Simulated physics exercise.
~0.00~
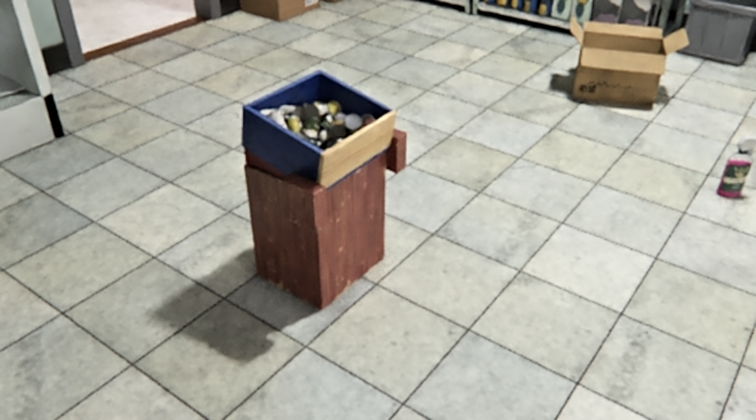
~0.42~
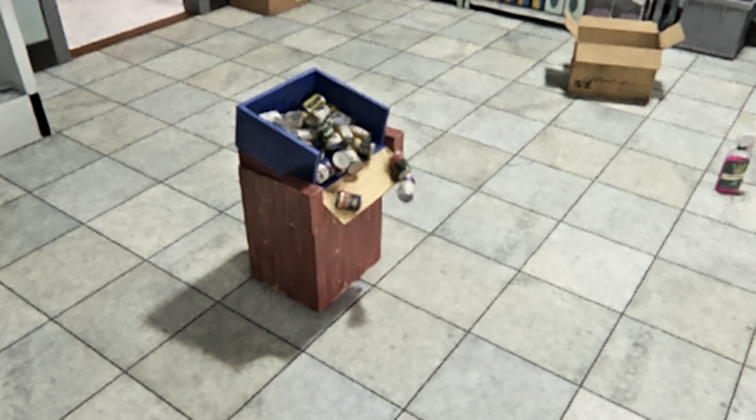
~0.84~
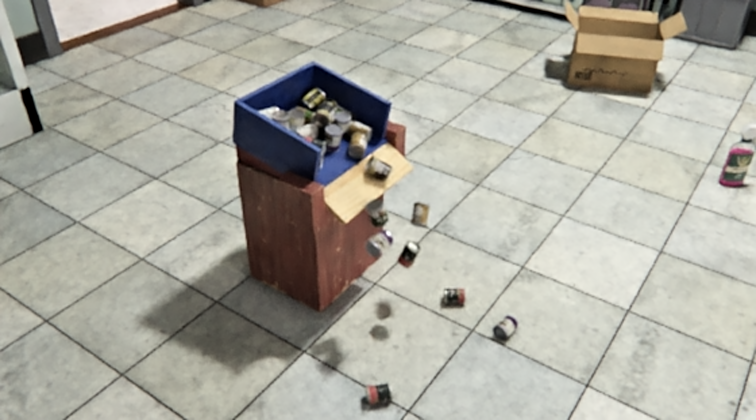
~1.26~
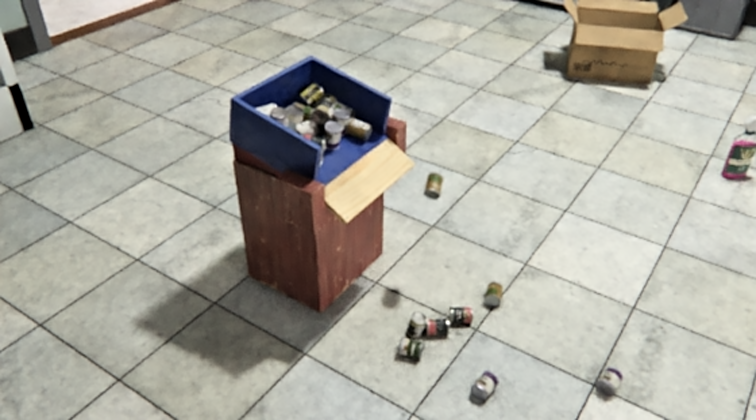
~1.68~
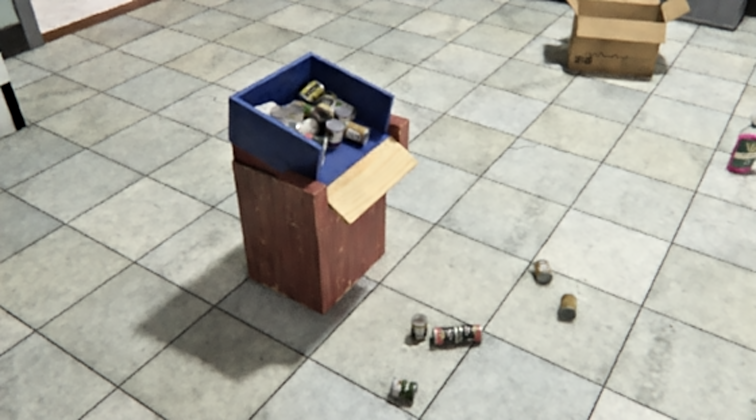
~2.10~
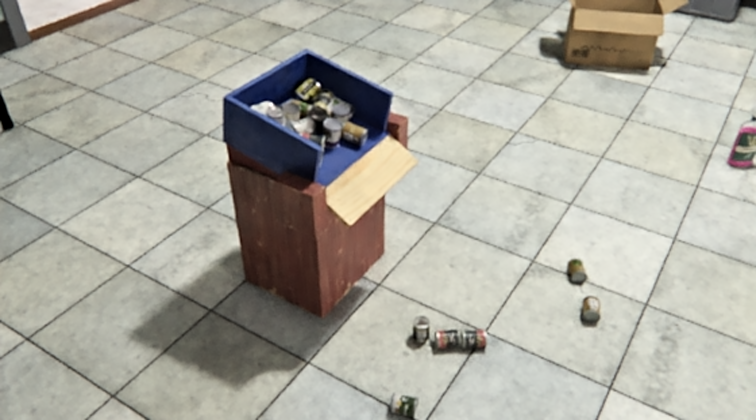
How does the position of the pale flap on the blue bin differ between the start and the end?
At the start the flap leans upright, closing off the front of the bin. By the end it has flipped over on its bottom hinge, so it is upside down with its former top edge hanging low.
